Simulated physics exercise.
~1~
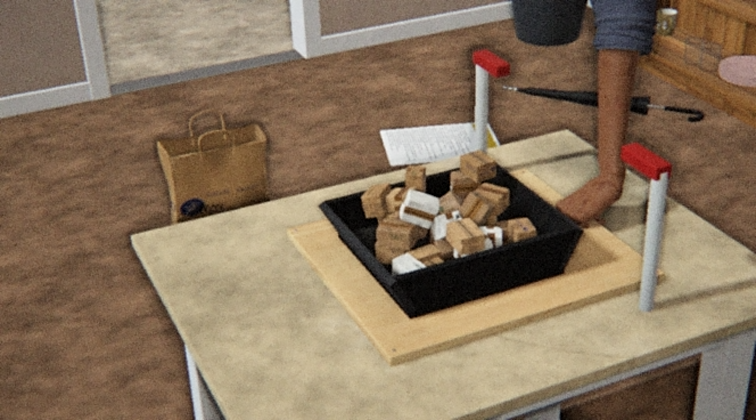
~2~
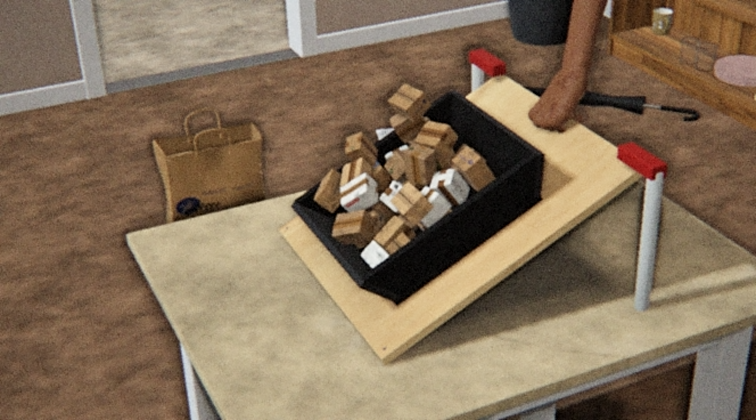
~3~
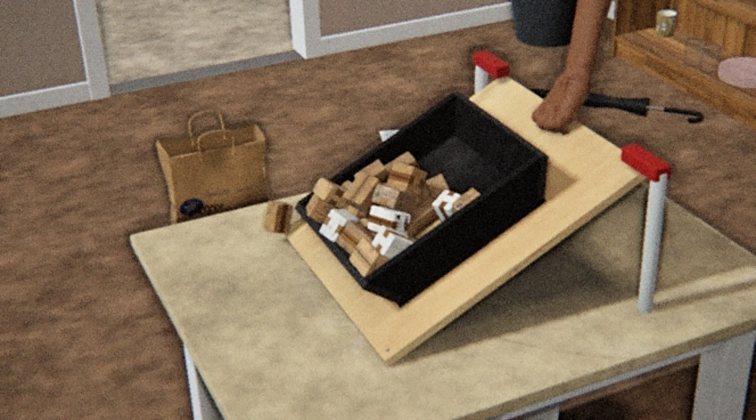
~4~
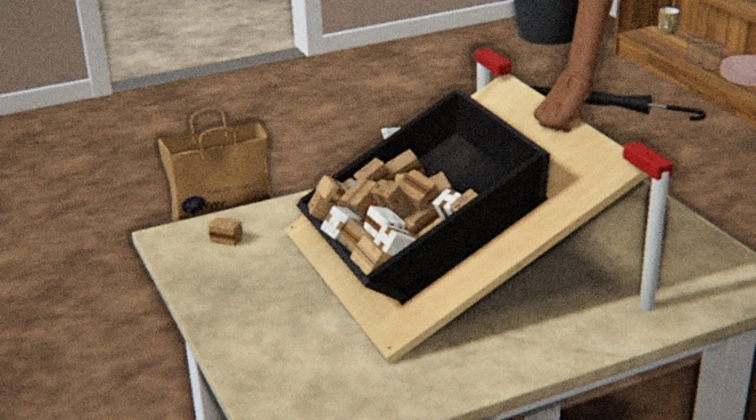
Black container of little parcels tipping steeply as a hand lifts its board, one parcel tumbling out left onto the table.
